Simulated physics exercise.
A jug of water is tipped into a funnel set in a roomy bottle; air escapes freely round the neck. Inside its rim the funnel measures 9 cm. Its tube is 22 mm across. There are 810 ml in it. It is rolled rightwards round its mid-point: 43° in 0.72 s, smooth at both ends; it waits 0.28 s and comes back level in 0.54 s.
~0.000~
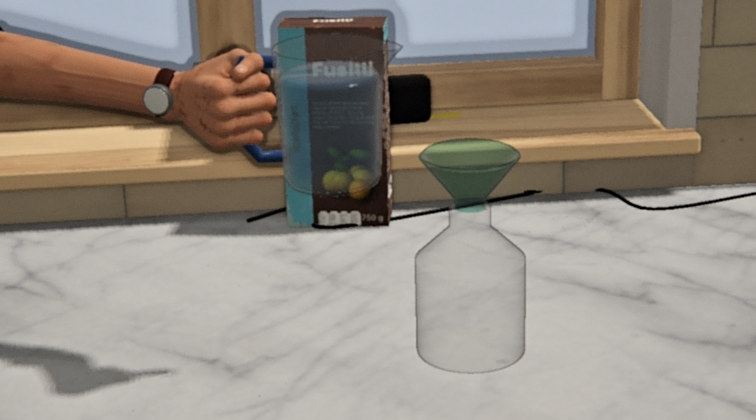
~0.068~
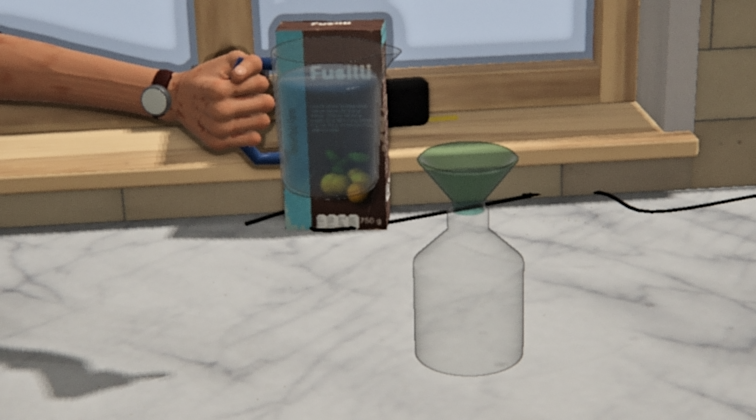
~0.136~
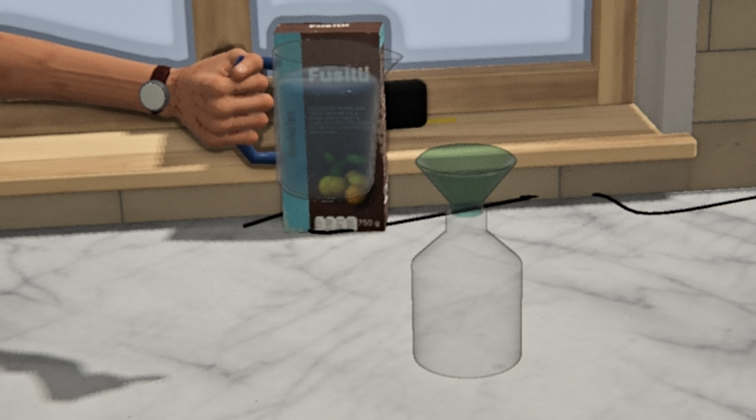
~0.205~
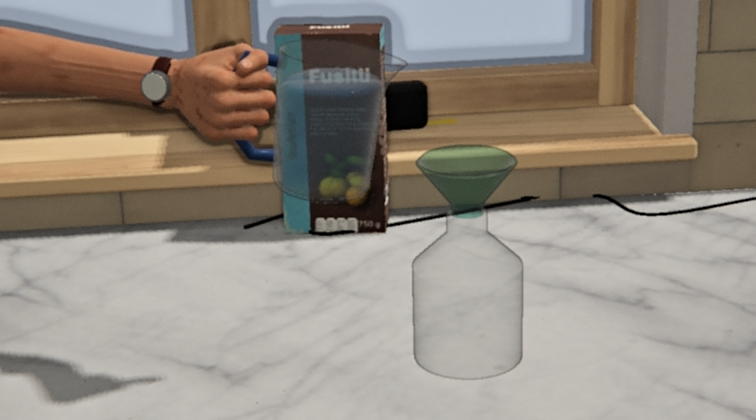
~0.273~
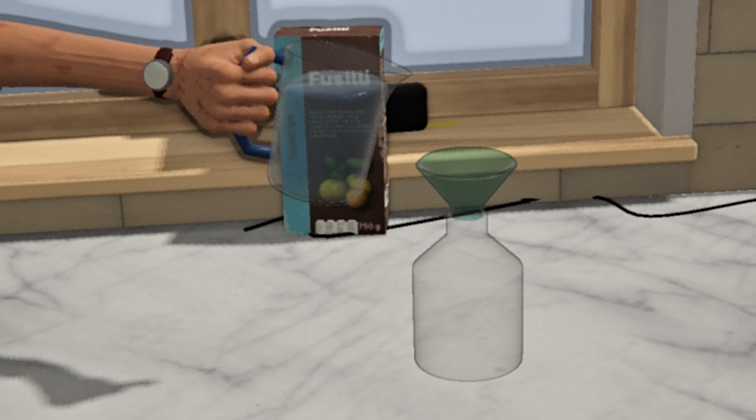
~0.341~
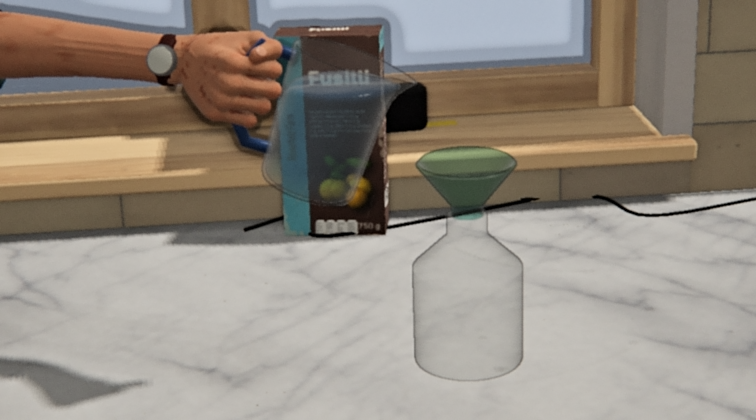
At first, a hand with a wristwatch holds a clear, blue-handled jug of water nearly upright before a Fusilli box, left of a clear bottle topped by a green funnel. The jug then tilts rightwards, slowly and then more noticeably, while the bottle and funnel stay almost still.
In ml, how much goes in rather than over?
About 130 ml.
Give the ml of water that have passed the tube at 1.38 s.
Some 120 ml.
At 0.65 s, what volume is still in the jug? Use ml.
Some 770 ml.
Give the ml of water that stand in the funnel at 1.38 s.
About 15 ml.
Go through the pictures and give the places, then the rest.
The first picture shows tilt 0°; pouring edge (403, 45); surface from (288, 74) to (368, 70); the funnel's rim runs from (425, 162) to (514, 157).
The second picture shows tilt 1°; pouring edge (402, 49); surface from (287, 77) to (366, 73).
The third picture shows tilt 4°; pouring edge (403, 55); surface from (285, 77) to (367, 78).
The fourth picture shows tilt 8°; pouring edge (408, 62); surface from (288, 80) to (375, 79).
The fifth picture shows tilt 14°; pouring edge (413, 72); surface from (289, 85) to (381, 80).
The sixth picture shows tilt 20°; pouring edge (417, 81); surface from (287, 93) to (386, 82).
By 0.65 s the tilt is 42° and 5 ml has passed the tube, 10 ml is in the funnel, 765 ml in the jug and 0 ml has missed.
By 0.88 s the tilt is 43° and 40 ml has passed the tube, 35 ml is in the funnel, 710 ml in the jug and 0 ml has missed.
By 1.12 s the tilt is 38° and 85 ml has passed the tube, 30 ml is in the funnel, 675 ml in the jug and 0 ml has missed.
By 1.38 s the tilt is 9° and 120 ml has passed the tube, 15 ml is in the funnel, 670 ml in the jug and 0 ml has missed.
At rest 135 ml has passed the tube, 0 ml is in the funnel, 670 ml in the jug and 0 ml has missed.
